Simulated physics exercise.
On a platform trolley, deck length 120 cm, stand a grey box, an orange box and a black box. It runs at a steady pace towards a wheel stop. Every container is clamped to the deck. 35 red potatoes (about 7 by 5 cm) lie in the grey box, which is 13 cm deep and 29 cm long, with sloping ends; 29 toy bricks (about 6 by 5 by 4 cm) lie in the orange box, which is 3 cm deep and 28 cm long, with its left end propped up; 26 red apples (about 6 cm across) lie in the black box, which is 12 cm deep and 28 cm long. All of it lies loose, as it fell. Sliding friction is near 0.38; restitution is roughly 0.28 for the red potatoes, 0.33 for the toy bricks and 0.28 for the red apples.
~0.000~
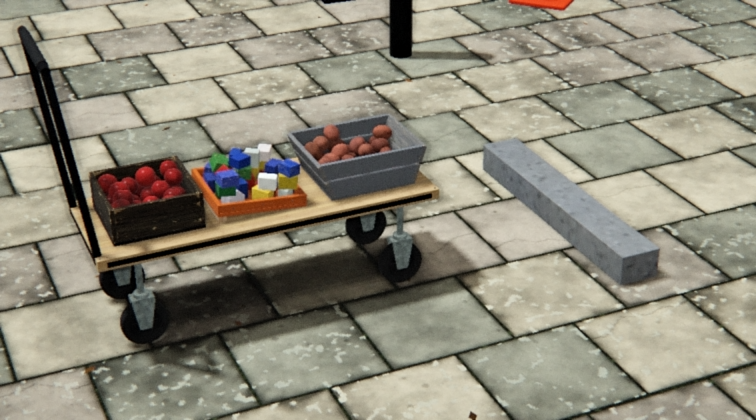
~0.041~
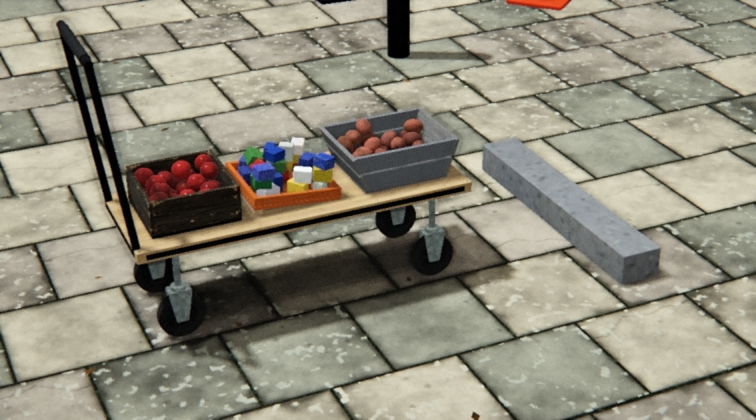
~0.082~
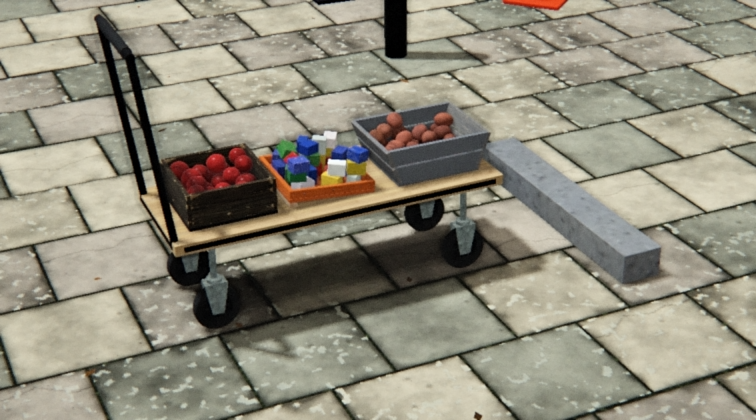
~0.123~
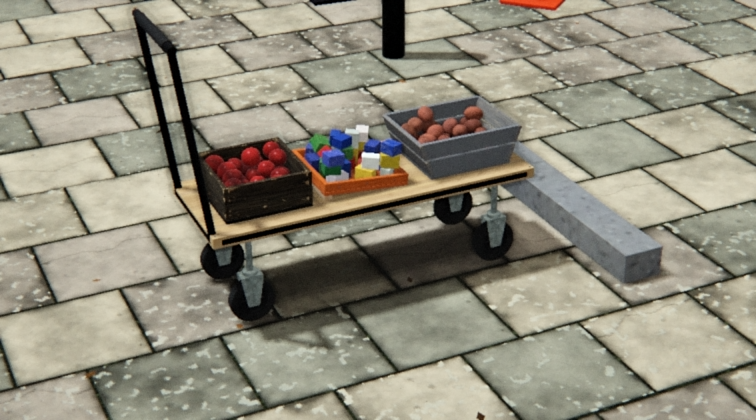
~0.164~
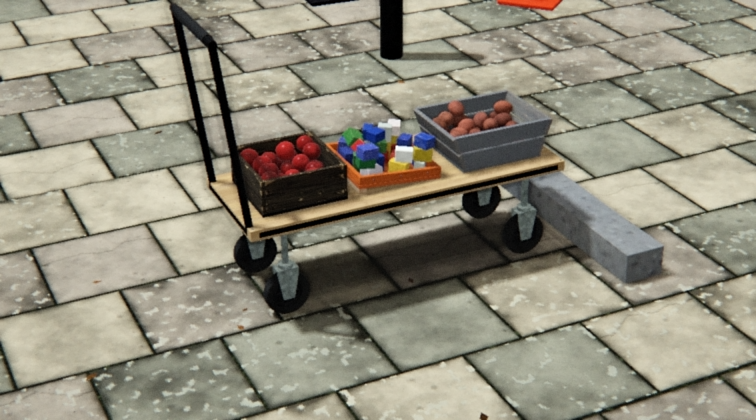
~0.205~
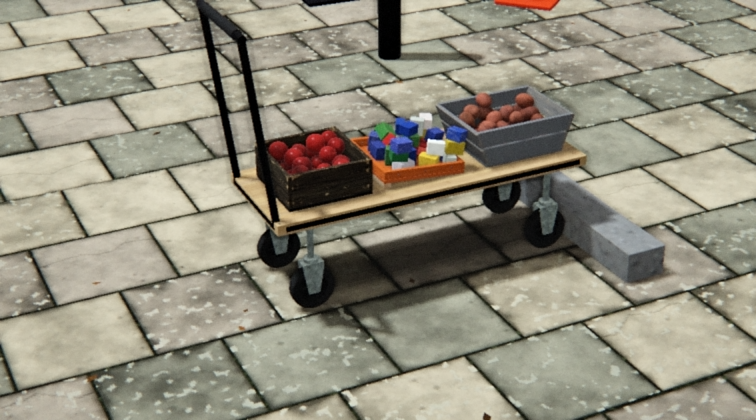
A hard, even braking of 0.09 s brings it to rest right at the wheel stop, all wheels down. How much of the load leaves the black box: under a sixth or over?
The black box loses fewer than one in six of its red apples.
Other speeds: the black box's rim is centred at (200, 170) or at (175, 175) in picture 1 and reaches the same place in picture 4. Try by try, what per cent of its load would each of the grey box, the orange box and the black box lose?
Grey box 0 then 0, orange box 30 then 30, black box 0 then 0 per cent.
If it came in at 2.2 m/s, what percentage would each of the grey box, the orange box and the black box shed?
In that case grey box 0, orange box 40, black box 0 per cent.
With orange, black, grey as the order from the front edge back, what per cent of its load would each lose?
Then grey box 10, orange box 50, black box 10 per cent.
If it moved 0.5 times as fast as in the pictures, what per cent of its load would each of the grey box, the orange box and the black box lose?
In that case grey box 0, orange box 30, black box 0 per cent.
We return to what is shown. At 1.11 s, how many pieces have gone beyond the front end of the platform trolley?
Some 2 pieces.
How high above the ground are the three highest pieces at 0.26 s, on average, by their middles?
Some 54 cm up.
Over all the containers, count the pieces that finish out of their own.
Some 18 pieces.
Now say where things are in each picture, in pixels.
In the first frame (places track the rim corner closest to us here; the camera moves round a little), black box (113, 209); orange box (222, 205); 62 cm to go; all still inside.
In the second frame, black box (152, 202); orange box (258, 197); 50 cm to go.
In the third frame, black box (190, 195); orange box (293, 190); 37 cm to go.
In the fourth frame, black box (227, 188); orange box (328, 183); 25 cm to go.
In the fifth frame, black box (264, 181); orange box (363, 176); stopping.
In the sixth frame, black box (291, 176); orange box (388, 171); stopping; all still inside.
After 0.26 s, the grey box has all 35, the orange box is down by 6 of 29 and the black box has all 26.
After 0.38 s, the grey box is down by 1 of 35, the orange box is down by 10 of 29 and the black box is down by 1 of 26.
After 0.61 s, the grey box is down by 1 of 35, the orange box is down by 13 of 29 and the black box is down by 2 of 26.
When it is over (at 1.11 s), the grey box is down by 2 of 35, the orange box is down by 14 of 29 and the black box is down by 2 of 26. Asked share, 2 of 26, 8 per cent.
